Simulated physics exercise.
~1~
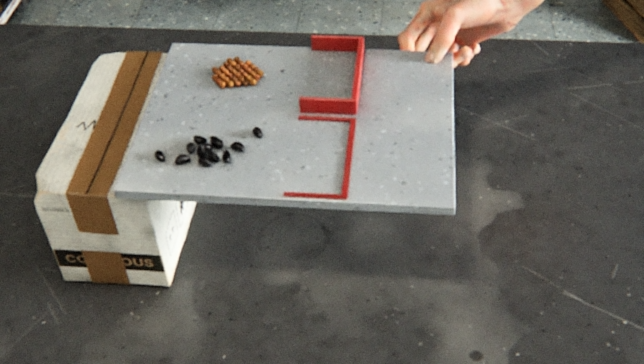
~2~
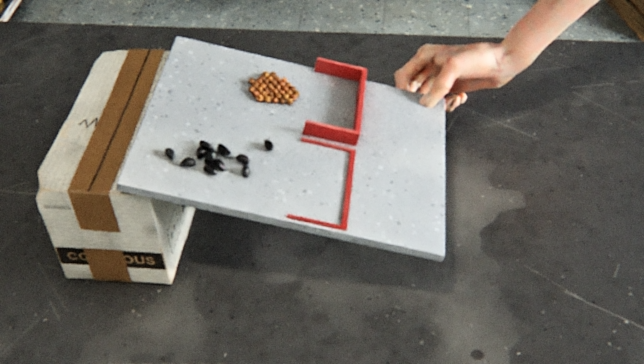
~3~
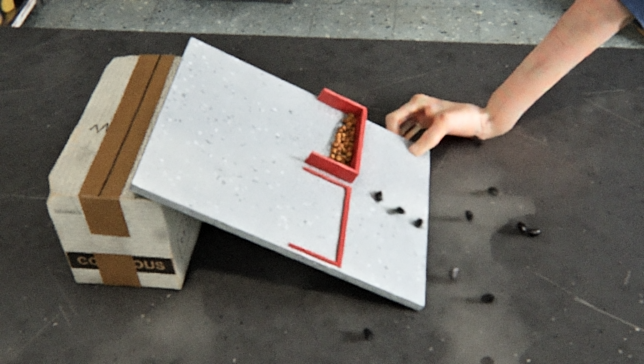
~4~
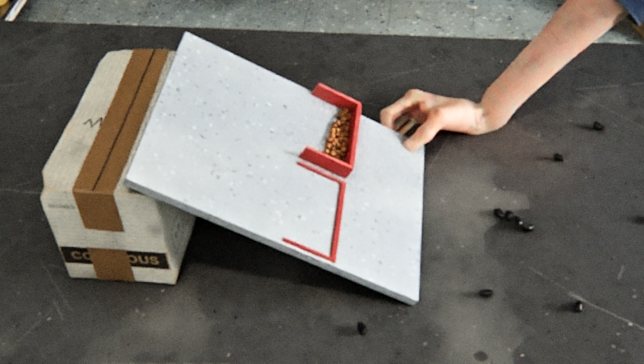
A hand tilts the grey board; black pieces scatter off while a red strip holds brown ones.
